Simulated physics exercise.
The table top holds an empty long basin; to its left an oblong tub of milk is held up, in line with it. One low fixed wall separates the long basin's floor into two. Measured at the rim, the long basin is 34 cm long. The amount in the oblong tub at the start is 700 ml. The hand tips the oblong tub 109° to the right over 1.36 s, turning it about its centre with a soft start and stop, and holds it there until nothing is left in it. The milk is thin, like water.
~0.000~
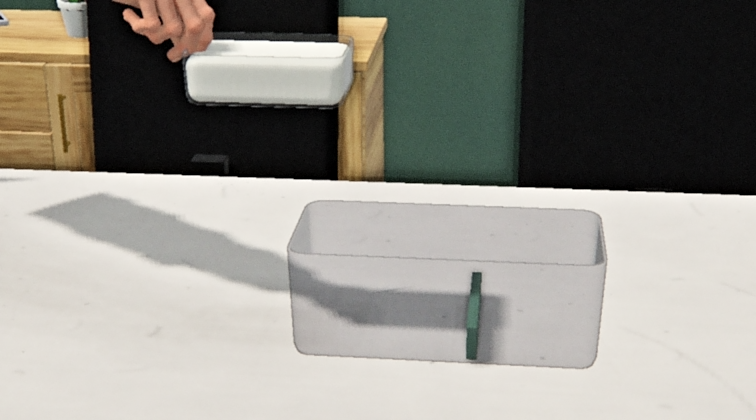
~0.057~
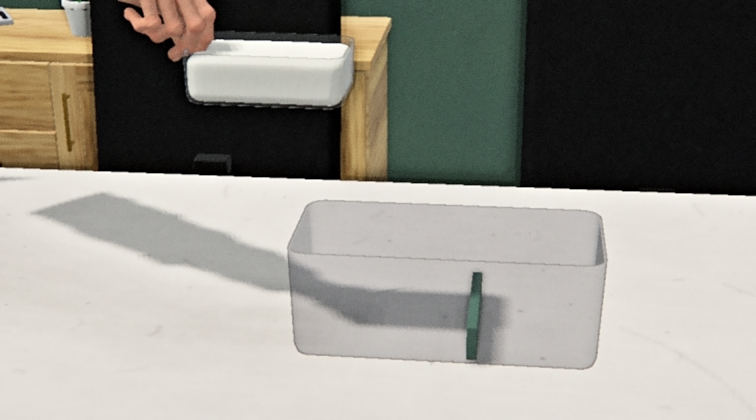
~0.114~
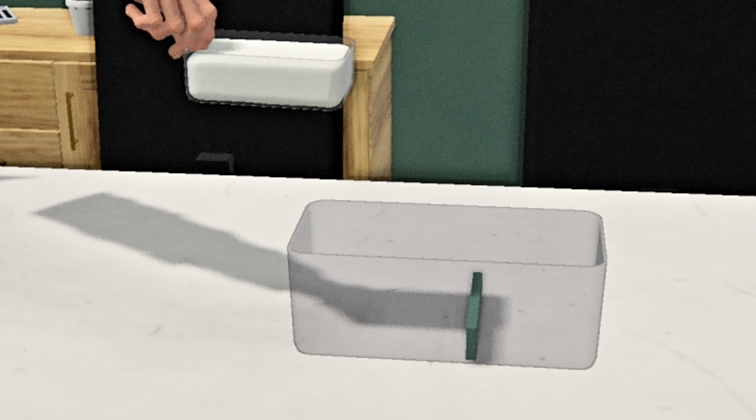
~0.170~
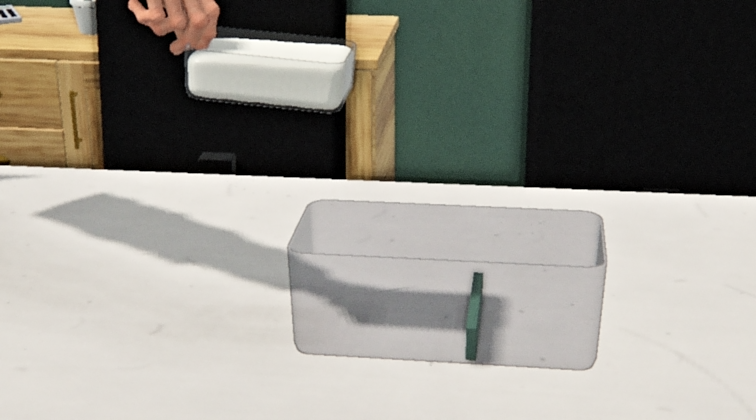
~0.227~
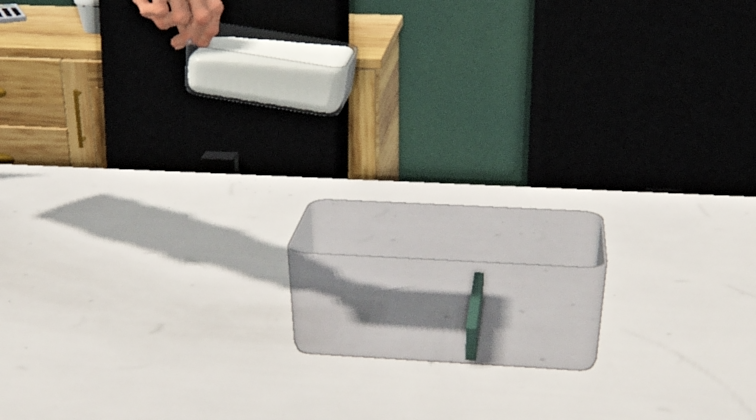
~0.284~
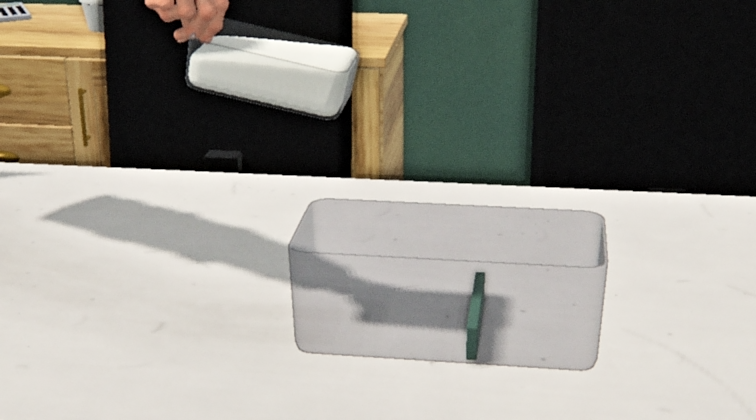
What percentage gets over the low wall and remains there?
6 %.
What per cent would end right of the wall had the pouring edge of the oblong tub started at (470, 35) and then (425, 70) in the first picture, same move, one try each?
In order, 75 and 65 per cent.
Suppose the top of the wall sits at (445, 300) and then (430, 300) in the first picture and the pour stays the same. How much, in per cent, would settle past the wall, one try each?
Respectively close to 30 and 50 %.
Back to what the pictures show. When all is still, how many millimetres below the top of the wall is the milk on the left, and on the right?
20 mm left, 40 mm right.
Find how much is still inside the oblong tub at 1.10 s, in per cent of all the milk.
I reckon near 4 per cent still sits there.
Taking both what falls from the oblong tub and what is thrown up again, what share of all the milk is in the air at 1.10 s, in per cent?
About 6 per cent.
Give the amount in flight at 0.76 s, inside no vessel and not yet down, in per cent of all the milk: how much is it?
About 48 per cent.
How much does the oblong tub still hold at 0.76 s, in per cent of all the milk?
At that time about 22 in a hundred parts are still held.
After 0.76 s the tilt is 64° and 22 per cent is still to pour, 29 is left of the wall and 0 right of it.
After 1.10 s the tilt is 100° and 4 per cent is still to pour, 79 is left of the wall and 5 right of it.
After 1.47 s the tilt is 109° and 0 per cent is still to pour, 86 is left of the wall and 6 right of it.
After 1.86 s the tilt is 109° and 0 per cent is still to pour, 86 is left of the wall and 6 right of it.
In the end 86 per cent lies left of the wall, 6 right of it and 8 outside.
